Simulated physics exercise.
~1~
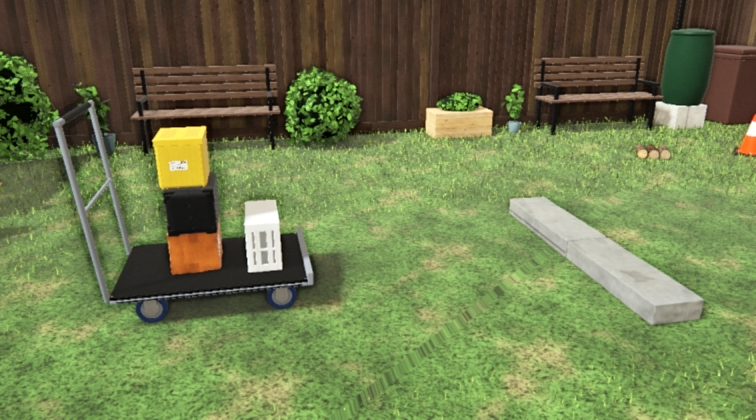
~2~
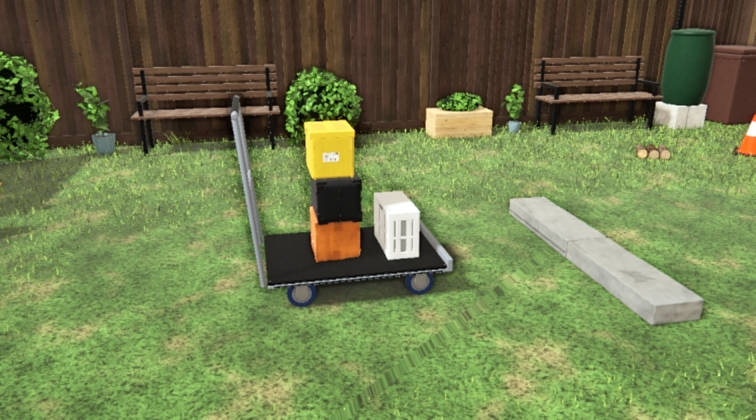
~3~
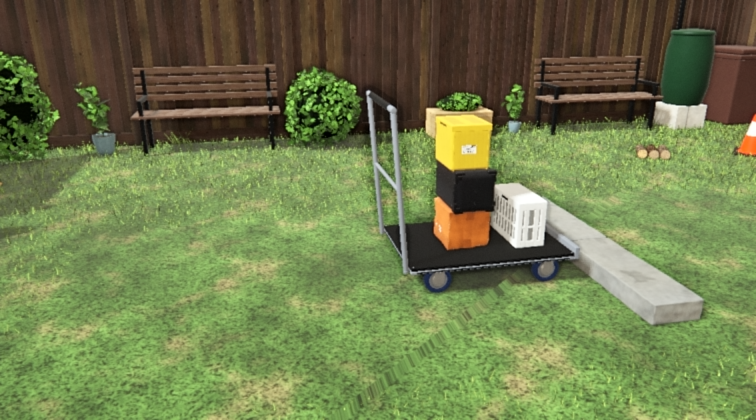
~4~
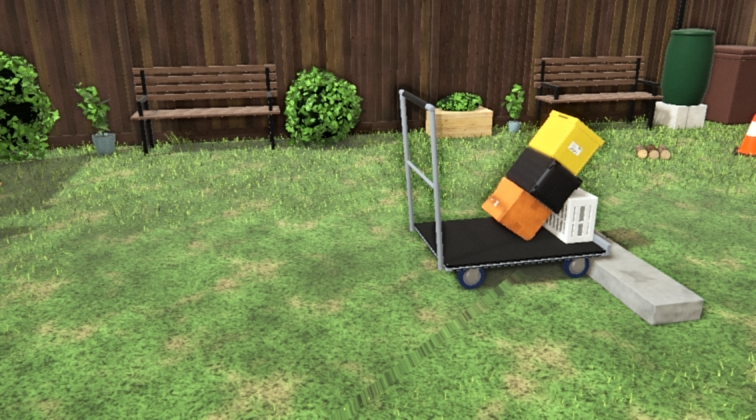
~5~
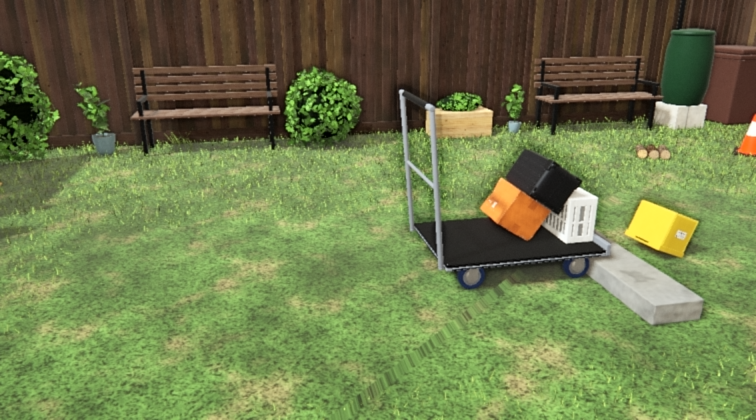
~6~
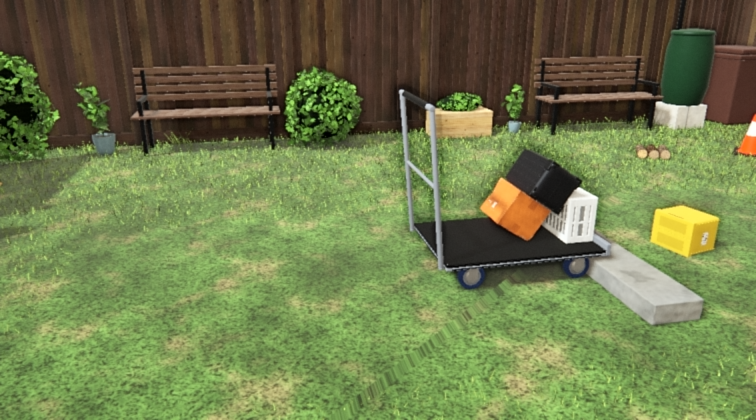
In a fenced garden, a flat cart carrying a yellow, black and orange stack and a white crate rolled right until it stopped at a concrete kerb; the stack tipped against the crate, and the yellow box tumbled onto the grass beyond while the rest stayed aboard.
